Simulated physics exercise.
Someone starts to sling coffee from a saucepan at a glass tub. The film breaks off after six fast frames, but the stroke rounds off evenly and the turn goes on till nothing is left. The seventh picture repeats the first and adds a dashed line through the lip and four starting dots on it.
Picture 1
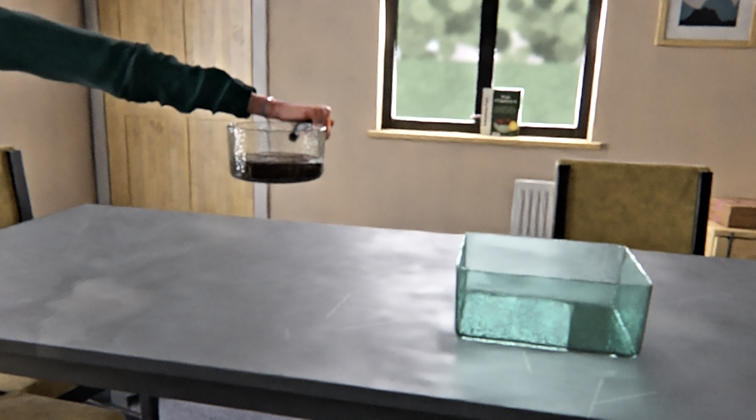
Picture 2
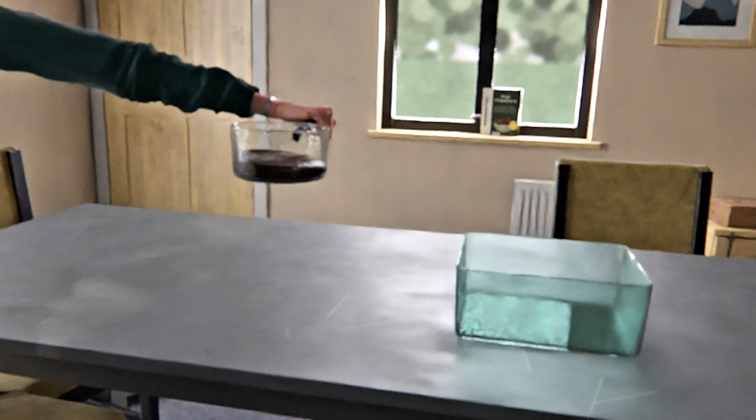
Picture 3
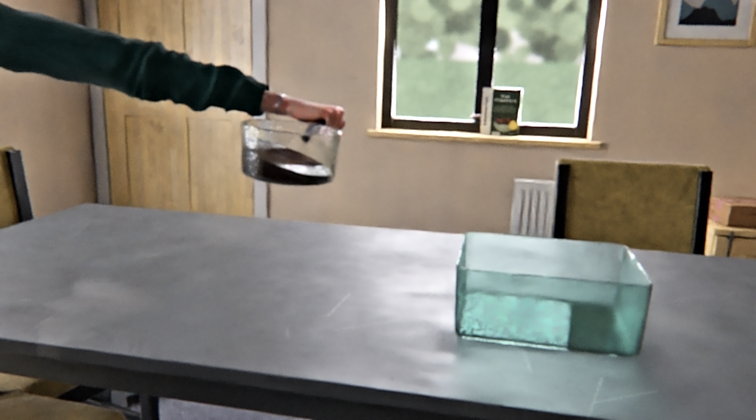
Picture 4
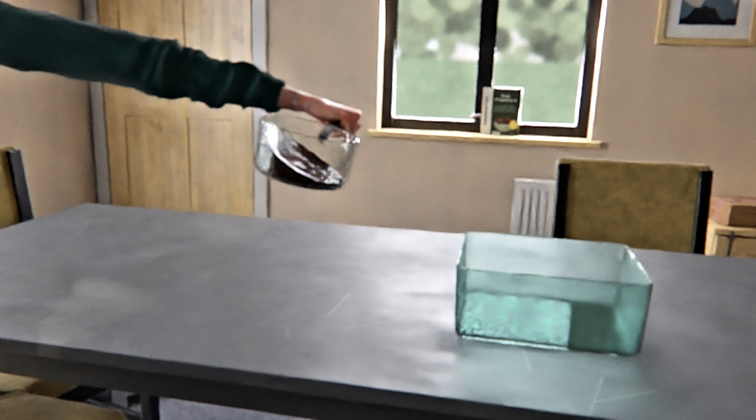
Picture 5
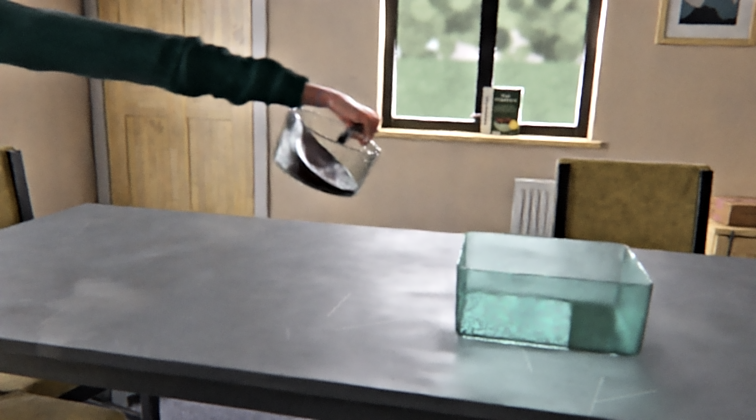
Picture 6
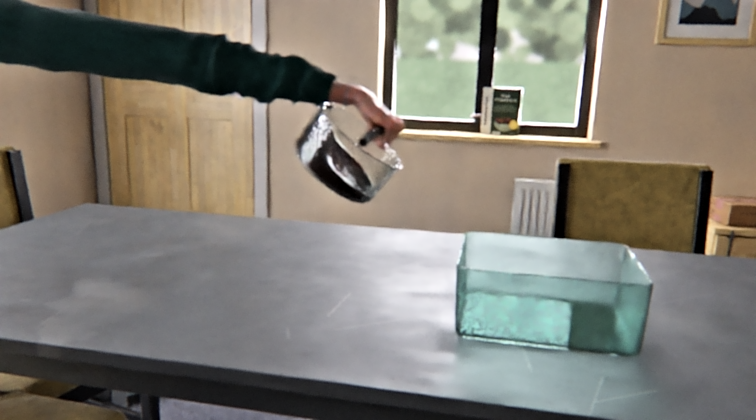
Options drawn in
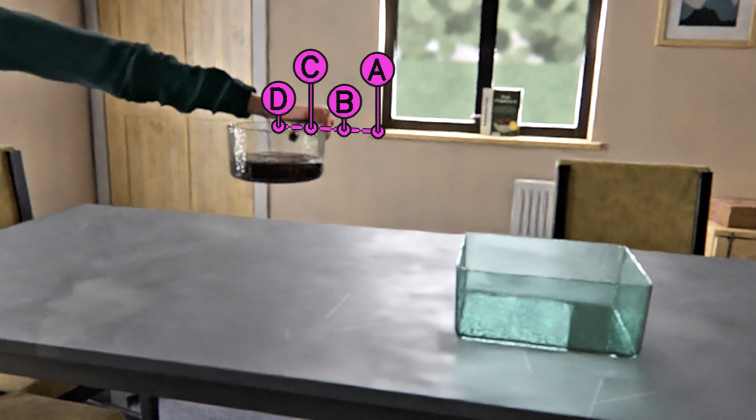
At the start, a hand in a dark green sleeve holds a clear pan of dark coffee upright above a grey table, left of a greenish glass tub. The arm then moves right, tilting the pan more and more toward the tub, while the coffee shifts inside and stays in the pan.
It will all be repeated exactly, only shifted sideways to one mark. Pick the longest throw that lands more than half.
Dot D.
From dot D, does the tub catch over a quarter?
Yes, it does.
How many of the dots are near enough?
All four.
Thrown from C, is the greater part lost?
No, that is safe.
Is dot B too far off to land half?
No, that is safe.
On the marked copy, A at (377, 131); B at (344, 129); C at (310, 128); D at (278, 126).
With A, about 74 % lands in the tub, 2 % falls short and 24 % goes beside or beyond.
With B, about 89 % lands in the tub, 3 % falls short and 8 % goes beside or beyond.
With C, about 78 % lands in the tub, 17 % falls short and 5 % goes beside or beyond.
With D, about 65 % lands in the tub, 30 % falls short and 5 % goes beside or beyond.
